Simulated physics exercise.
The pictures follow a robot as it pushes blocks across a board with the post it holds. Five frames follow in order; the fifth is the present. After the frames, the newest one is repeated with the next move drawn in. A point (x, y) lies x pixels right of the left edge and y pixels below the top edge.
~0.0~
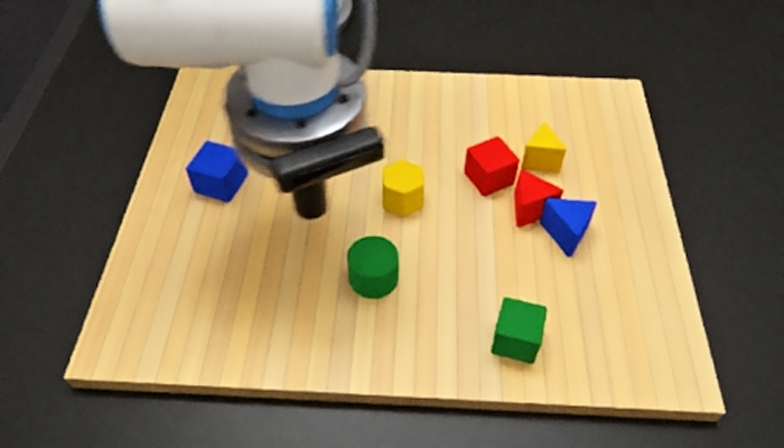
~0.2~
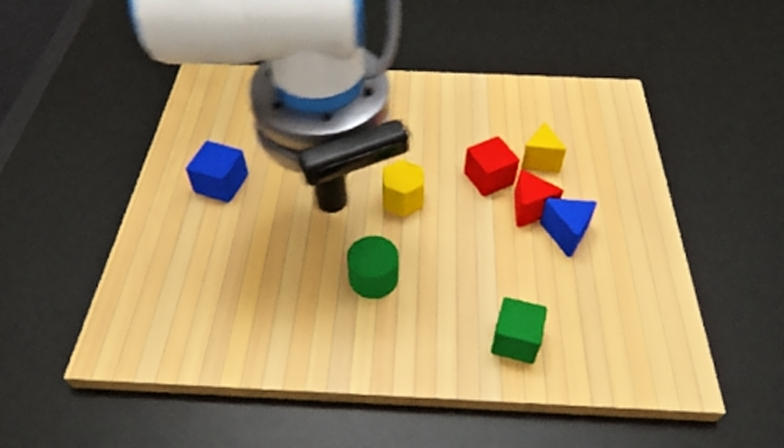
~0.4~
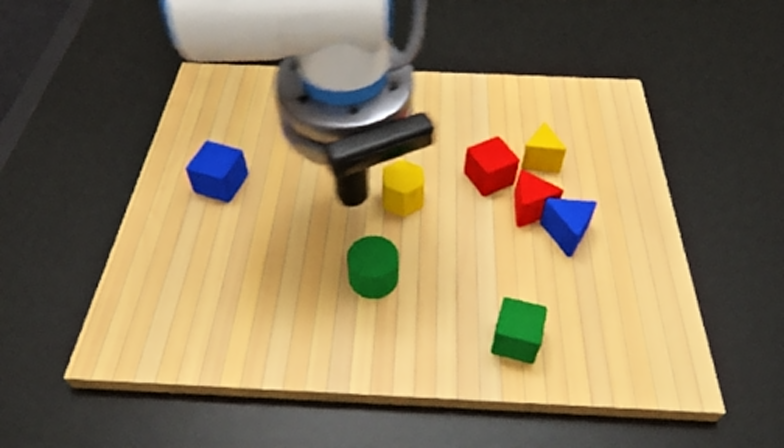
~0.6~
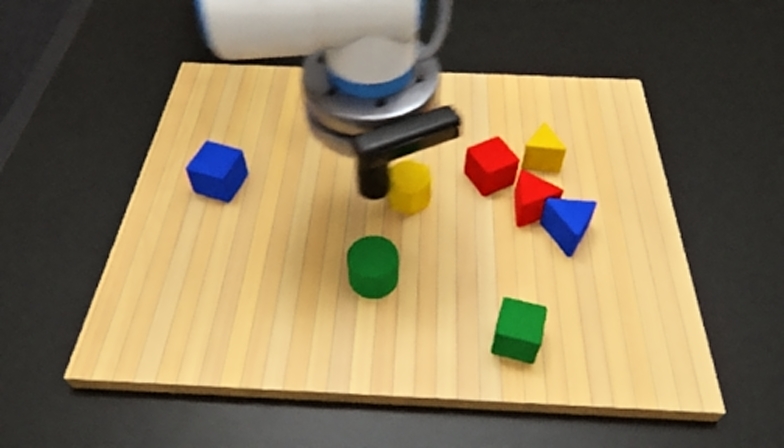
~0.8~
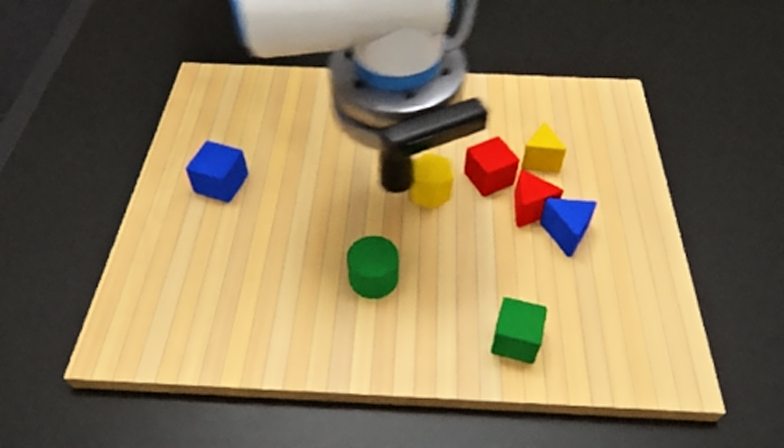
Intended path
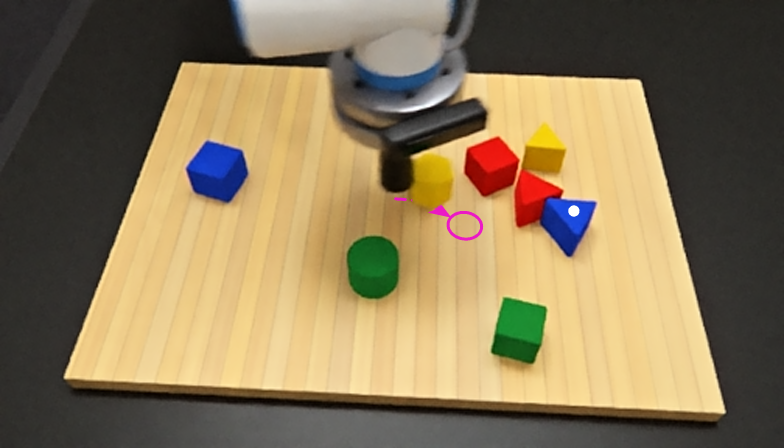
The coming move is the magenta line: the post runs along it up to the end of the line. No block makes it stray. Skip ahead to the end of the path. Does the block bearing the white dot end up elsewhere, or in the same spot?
At the end of the path, the block bearing the white dot remains in its old spot.
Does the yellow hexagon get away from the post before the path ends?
Yes, that is how it ends up.
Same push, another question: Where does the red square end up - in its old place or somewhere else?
Answer: Moved.
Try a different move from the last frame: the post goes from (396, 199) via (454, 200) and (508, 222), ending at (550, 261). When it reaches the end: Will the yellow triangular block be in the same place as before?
That would be a no.
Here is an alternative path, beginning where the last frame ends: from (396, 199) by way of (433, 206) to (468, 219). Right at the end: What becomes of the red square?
Moved.
The line goes from (396, 199) by way of (421, 202) and (443, 213) to (465, 226); the dot is on the blue triangular block.
What follows on the original path. Halfway along, post (434, 189); yellow hexagon (464, 167), turned 30° anticlockwise; red square (498, 152).
At the end, post (467, 208); yellow hexagon (478, 173), turned 45° anticlockwise; red square (504, 151), turned 25° anticlockwise; blue triangular block unmoved.
